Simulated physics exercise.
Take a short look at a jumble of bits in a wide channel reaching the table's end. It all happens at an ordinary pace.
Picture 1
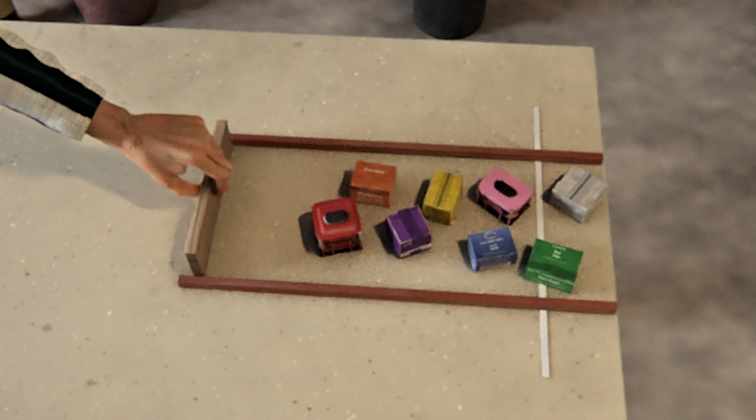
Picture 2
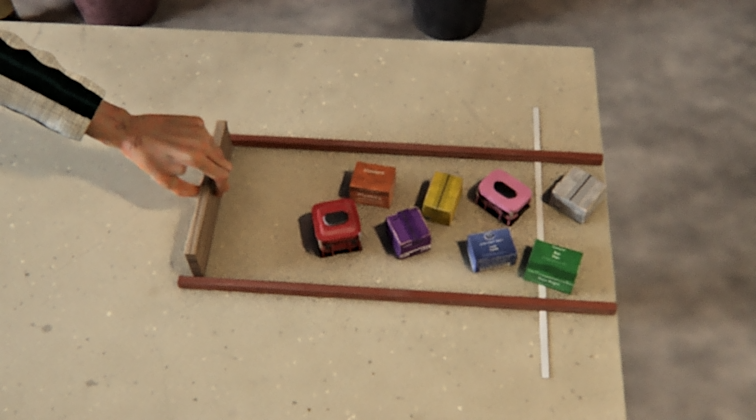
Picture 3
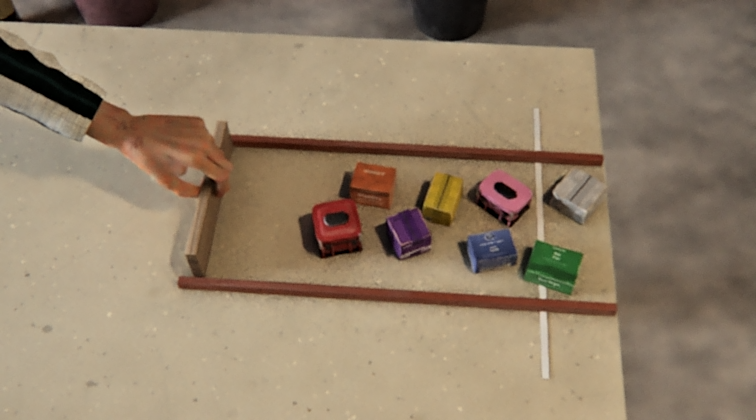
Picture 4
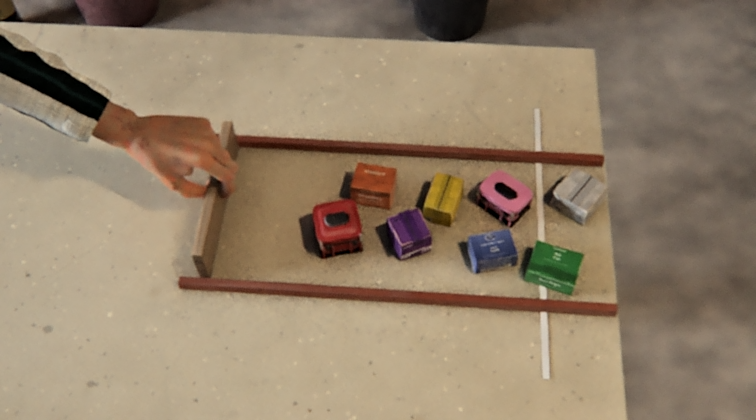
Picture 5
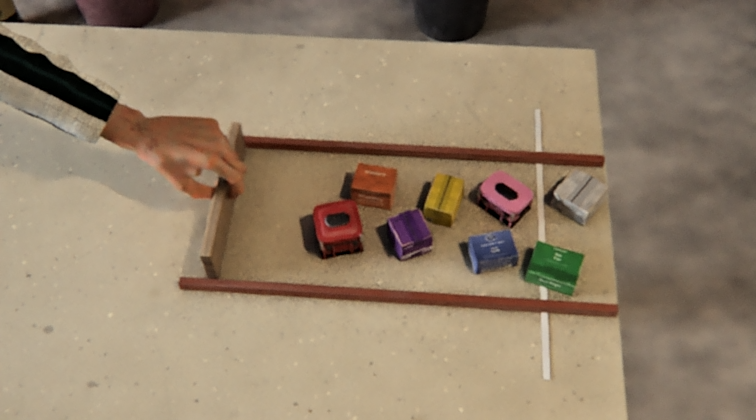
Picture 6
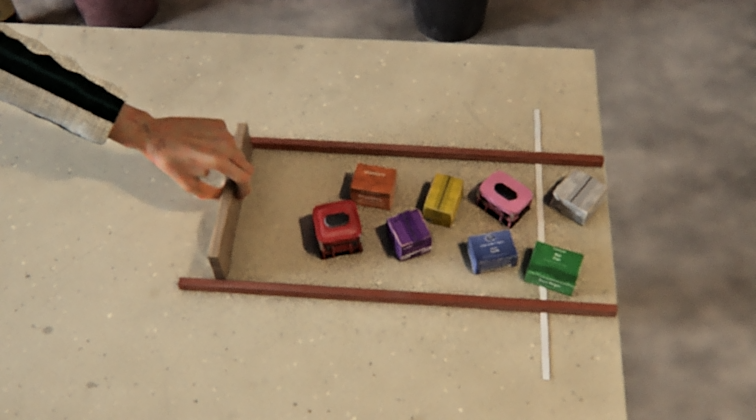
A hand in a dark sleeve with a pale cuff slides an upright wooden board slowly rightward by a small distance along a channel on a speckled, pale tabletop, seen from above. Between two reddish-brown rails sit red, orange, purple, yellow, pink, blue, green and white items, with a white strip crossing near the table's right edge. The board has not touched the items, which stay still, as does the camera.
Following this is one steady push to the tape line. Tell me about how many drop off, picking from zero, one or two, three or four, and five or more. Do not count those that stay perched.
The answer is three or four.
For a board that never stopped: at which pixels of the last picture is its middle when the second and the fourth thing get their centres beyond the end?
In pixels, around (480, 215) followed by around (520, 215).
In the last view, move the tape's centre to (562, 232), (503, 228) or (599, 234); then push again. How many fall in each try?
In order: 6, 2 and 8.
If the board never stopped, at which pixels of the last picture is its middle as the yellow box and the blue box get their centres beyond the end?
Around (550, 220), then around (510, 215).
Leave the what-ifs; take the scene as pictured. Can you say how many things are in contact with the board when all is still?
Looks like 2 of them, all told.
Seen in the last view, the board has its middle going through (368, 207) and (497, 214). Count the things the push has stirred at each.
First 3, then 8.
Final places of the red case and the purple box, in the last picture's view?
Final pixels, roughly: (566, 247) for the first, (607, 251) for the other.
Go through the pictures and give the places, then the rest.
White box (578, 194); green box (554, 266); pink case (504, 196); board (211, 196); tape (540, 228), in the first frame.
Green box (553, 266); yellow box (443, 199), in the second frame.
Pink case (504, 198); blue box (492, 251), in the third frame.
White box (579, 196); purple box (409, 234), in the fourth frame.
Green box (555, 268); orange box (374, 186), in the fifth frame.
White box (579, 197); green box (554, 268); pink case (505, 199); board (232, 199); tape (541, 230), in the sixth frame.
A little later, none off yet; white box at rest near (579, 197); green box at rest near (554, 268); pink case at rest near (505, 199).
Next, none off yet; white box moving near (587, 194); green box shifted about its own width near (595, 271); pink case shifted about its own width near (546, 201).
When it is over, the number that fall off is three or four; down, blue box, pink case, green box and white box.
